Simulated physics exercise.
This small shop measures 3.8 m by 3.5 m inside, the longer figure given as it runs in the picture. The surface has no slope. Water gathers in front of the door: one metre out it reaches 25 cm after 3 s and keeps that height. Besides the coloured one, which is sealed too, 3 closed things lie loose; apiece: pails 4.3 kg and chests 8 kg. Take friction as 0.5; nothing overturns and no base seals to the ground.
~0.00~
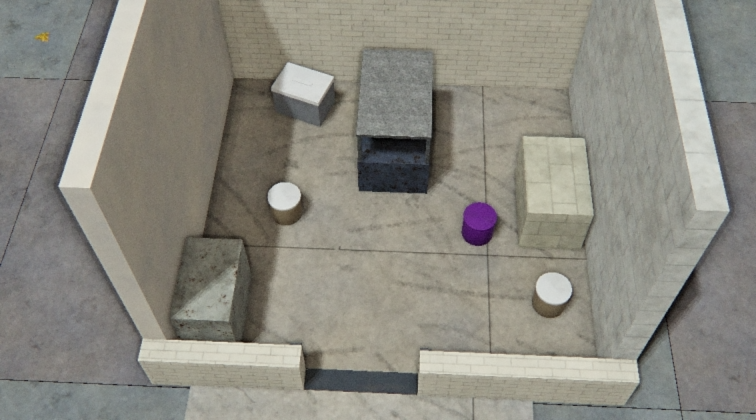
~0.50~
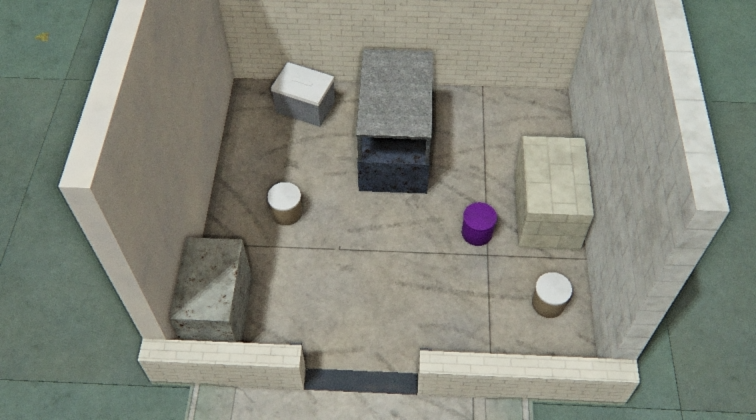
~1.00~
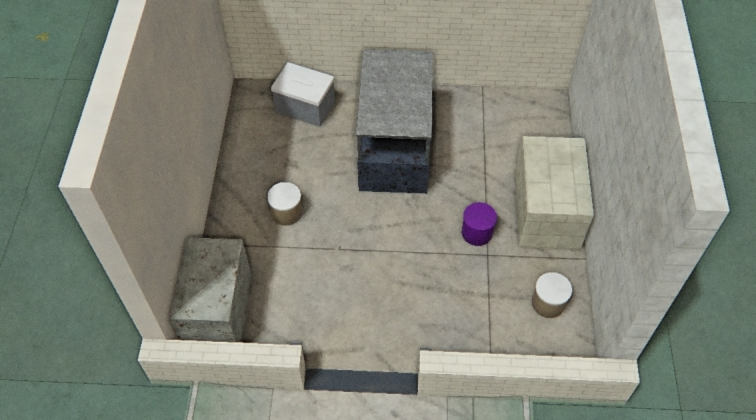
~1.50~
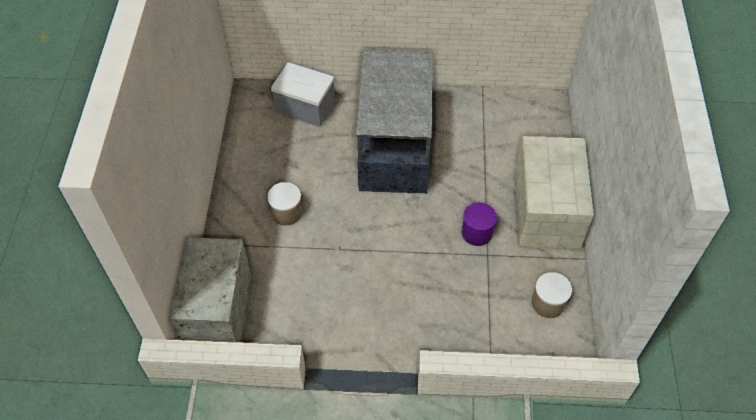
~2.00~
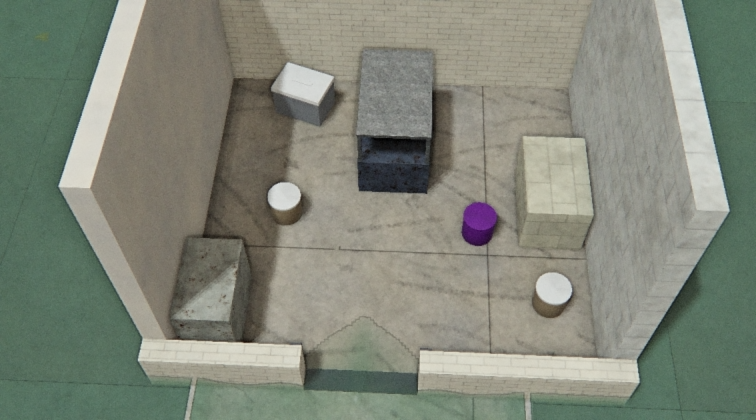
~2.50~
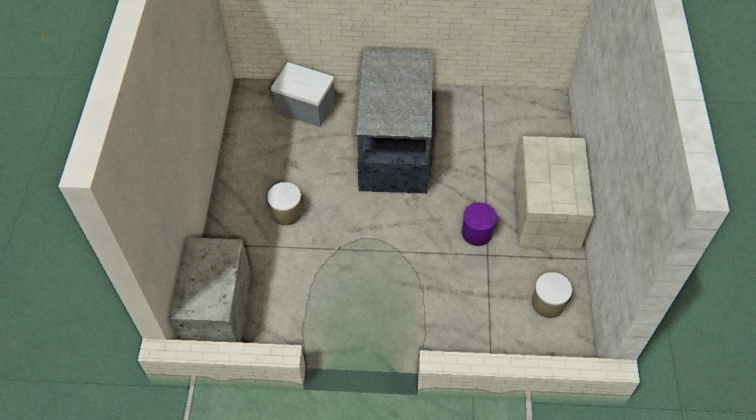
Greenish water spreads over the paving around a small roofless shop, seen from high above its front, then slips through the door gap and widens in a rounded sheet across the floor. Inside stand a purple pail right of centre, two white-topped pails, a pale-lidded chest at the back left, and grey and cream blocks. None of these objects moves, and the view stays fixed.
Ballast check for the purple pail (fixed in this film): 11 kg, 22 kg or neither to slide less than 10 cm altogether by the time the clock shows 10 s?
Verdict: Only the higher weight holds it.
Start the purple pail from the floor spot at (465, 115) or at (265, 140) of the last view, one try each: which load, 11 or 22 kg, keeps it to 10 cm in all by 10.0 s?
In that order: Only the larger holds; it takes the larger.
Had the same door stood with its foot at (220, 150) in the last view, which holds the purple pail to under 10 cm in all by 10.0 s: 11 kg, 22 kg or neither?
In that case the smaller load will do.
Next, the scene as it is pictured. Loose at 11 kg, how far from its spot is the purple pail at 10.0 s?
Roughly 50 cm.
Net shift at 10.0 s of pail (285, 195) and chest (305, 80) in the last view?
In turn: 150 cm, 40 cm.
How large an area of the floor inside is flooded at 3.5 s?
Roughly 5.0 m2.
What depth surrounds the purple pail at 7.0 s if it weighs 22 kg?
Roughly 9 cm.
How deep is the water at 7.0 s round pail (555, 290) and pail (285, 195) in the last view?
About 4 and 15 cm.
After 3.5 s the purple pail would be 0 cm from its start with 11 kg and 0 cm from its start with 22 kg; 3 cm of water round it then.
After 4.5 s the purple pail would be 0 cm from its start with 11 kg and 0 cm from its start with 22 kg; 5 cm of water round it then.
After 7.0 s the purple pail would be 0 cm from its start with 11 kg and 0 cm from its start with 22 kg; 9 cm of water round it then.
After 10.0 s the purple pail would be 45 cm from its start with 11 kg and 0 cm from its start with 22 kg; 14 cm of water round it then.
